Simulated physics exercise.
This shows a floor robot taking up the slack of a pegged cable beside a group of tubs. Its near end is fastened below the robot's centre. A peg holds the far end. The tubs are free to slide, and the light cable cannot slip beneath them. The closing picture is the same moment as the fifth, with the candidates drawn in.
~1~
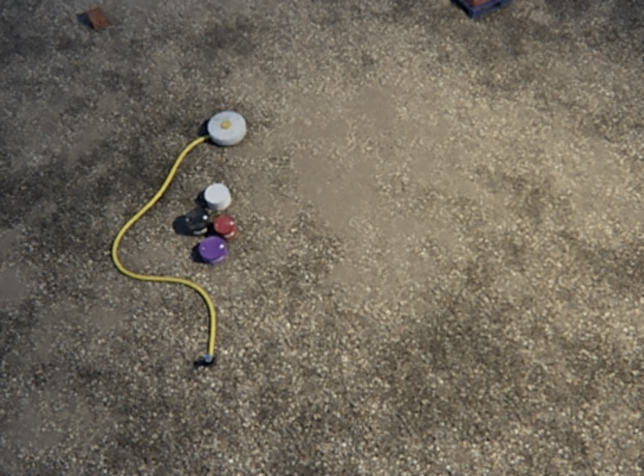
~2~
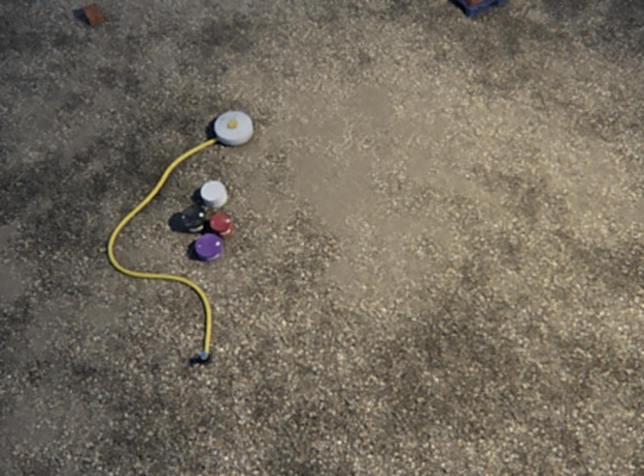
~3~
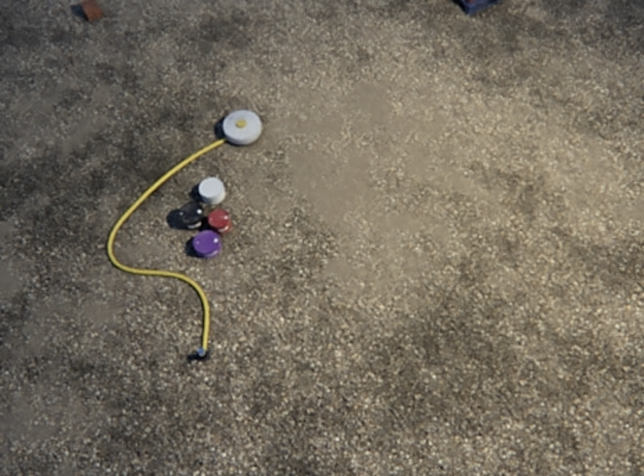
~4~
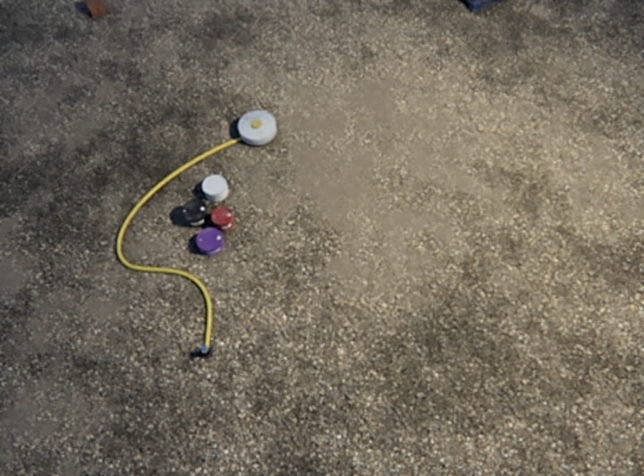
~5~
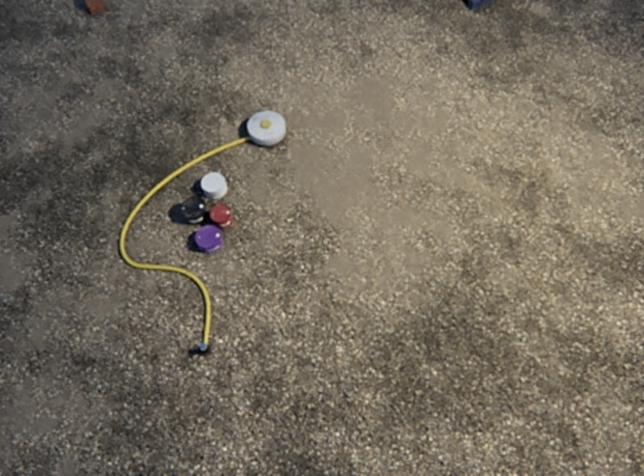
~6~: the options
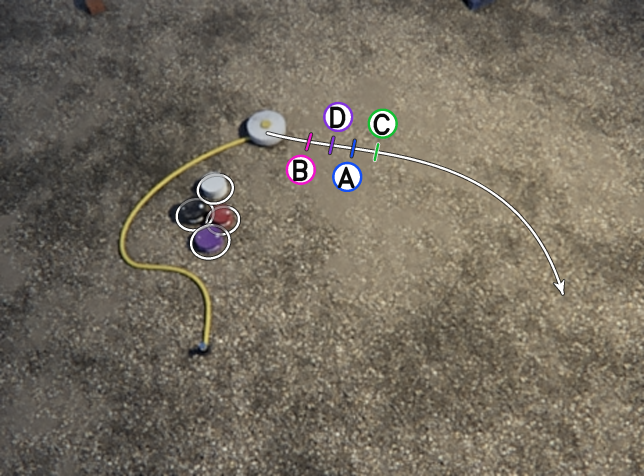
At the start, a round pale robot sits above a loose group of white, black, red and purple tubs, with a yellow cable curving down their left side to a small peg. The robot slides steadily a short way right, drawing the cable's upper stretch into a longer slant, while the tubs stay grouped together.
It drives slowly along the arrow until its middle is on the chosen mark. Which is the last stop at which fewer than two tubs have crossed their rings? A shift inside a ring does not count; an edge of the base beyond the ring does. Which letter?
No farther than C.
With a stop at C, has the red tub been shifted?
No.
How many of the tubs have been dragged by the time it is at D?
By then, none.
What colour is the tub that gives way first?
The white tub.
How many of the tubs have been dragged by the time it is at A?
The count is none.
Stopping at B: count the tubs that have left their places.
By then, none.
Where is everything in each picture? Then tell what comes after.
Red tub (226, 228); black tub (198, 222); purple tub (214, 250), in the first picture.
Robot (234, 129); white tub (214, 194), in the second picture.
Robot (243, 128); red tub (220, 222), in the third picture.
Robot (258, 129); purple tub (211, 242), in the fourth picture.
Robot (267, 129); peg (204, 348); red tub (222, 217); black tub (194, 211), in the fifth picture.
On the marked copy, A at (353, 148); B at (309, 142); C at (376, 152); D at (332, 145); the route from (267, 133) via (438, 167) to (563, 294).
Following C. Soon after the start, robot (304, 137).
Later, robot (343, 143).
In the end, robot (377, 148); white tub (216, 187); none over the rings.
As for the rest, A is within the limit but short; B is within the limit but short; D is within the limit but short.
